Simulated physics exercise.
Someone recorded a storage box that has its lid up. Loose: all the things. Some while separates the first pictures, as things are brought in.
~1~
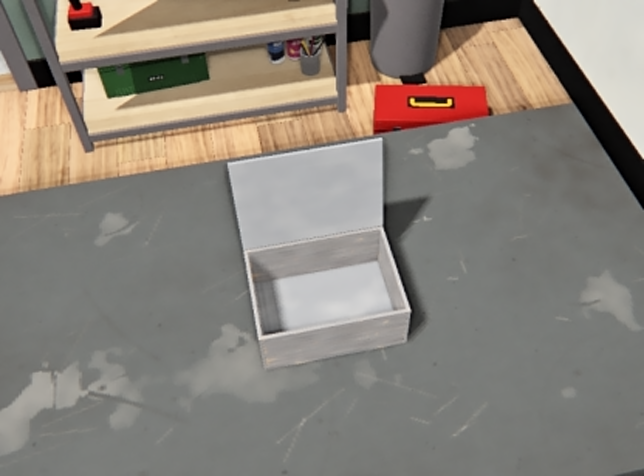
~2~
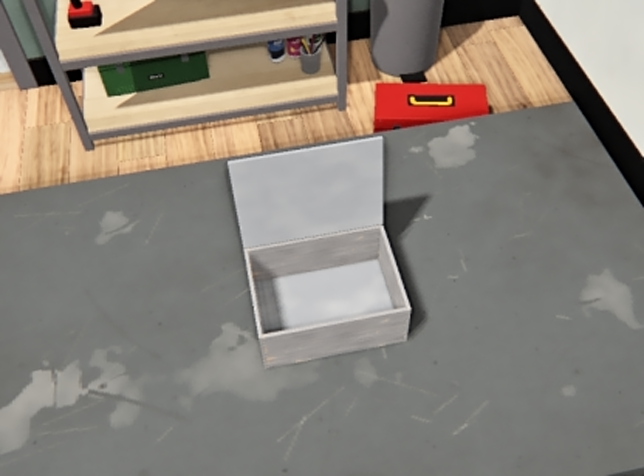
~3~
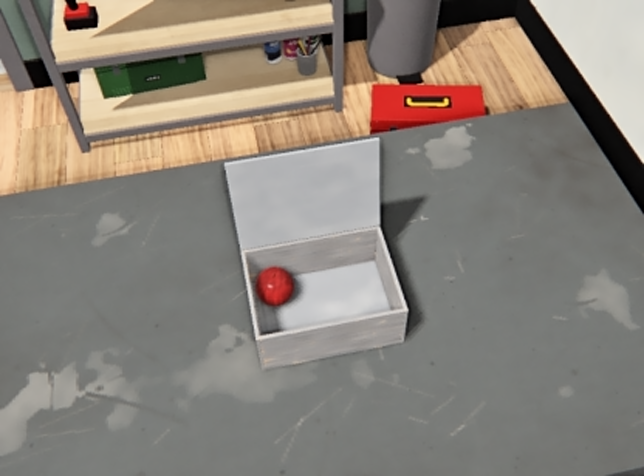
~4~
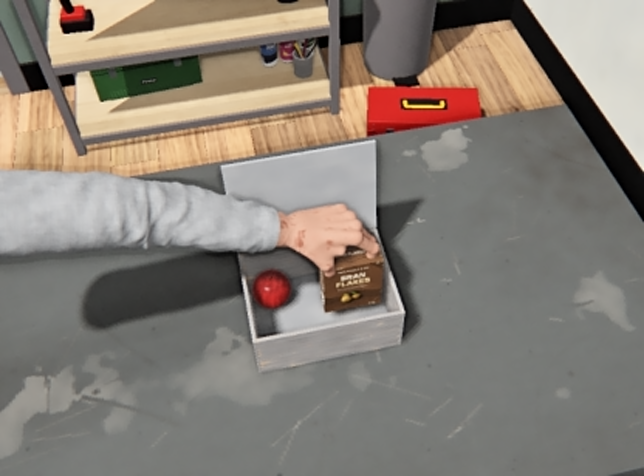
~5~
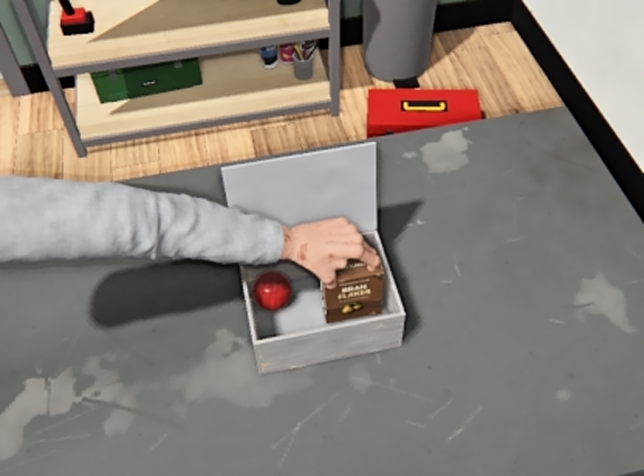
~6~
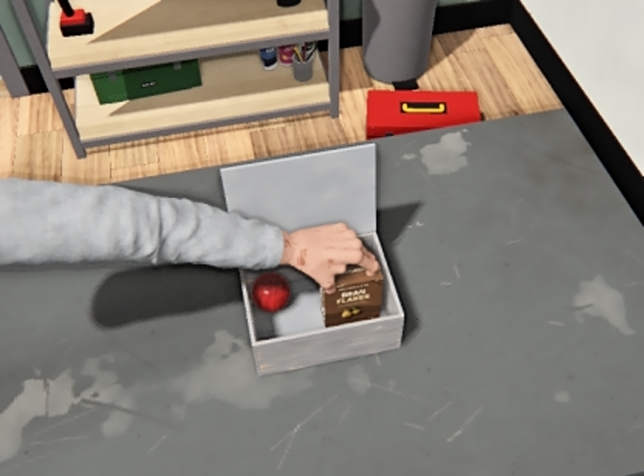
On a scuffed gray tabletop, an open storage box stands empty, then a red apple appears inside on the left, and a hand reaching from the left lowers a brown packet into the right side, still holding it.
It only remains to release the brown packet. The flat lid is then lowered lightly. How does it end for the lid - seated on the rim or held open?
The lid stays above the rim.
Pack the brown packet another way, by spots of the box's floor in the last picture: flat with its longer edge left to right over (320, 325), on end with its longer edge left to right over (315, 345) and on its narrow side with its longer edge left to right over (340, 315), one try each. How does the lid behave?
Shut; open; open.
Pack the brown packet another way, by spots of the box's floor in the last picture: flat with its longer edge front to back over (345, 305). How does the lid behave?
Note: It lowers fully.
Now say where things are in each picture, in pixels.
In the first frame, the last thing is not in view yet.
In the second frame, the last thing is not in view yet.
In the third frame, the last thing is not in view yet; red apple (275, 287).
The fourth frame shows on its way; brown packet (351, 280); red apple (272, 289).
The fifth frame shows on its way; brown packet (352, 291); red apple (272, 291).
The sixth frame shows put in, still held; brown packet (351, 296); red apple (271, 293).
Then, 1.30 s after the last picture, lid 75° above the rim.
Then, 1.80 s after the last picture, lid 45° above the rim.
At rest, lid 19° above the rim; both in place. Seen from the same camera at the end, brown packet near (351, 296).
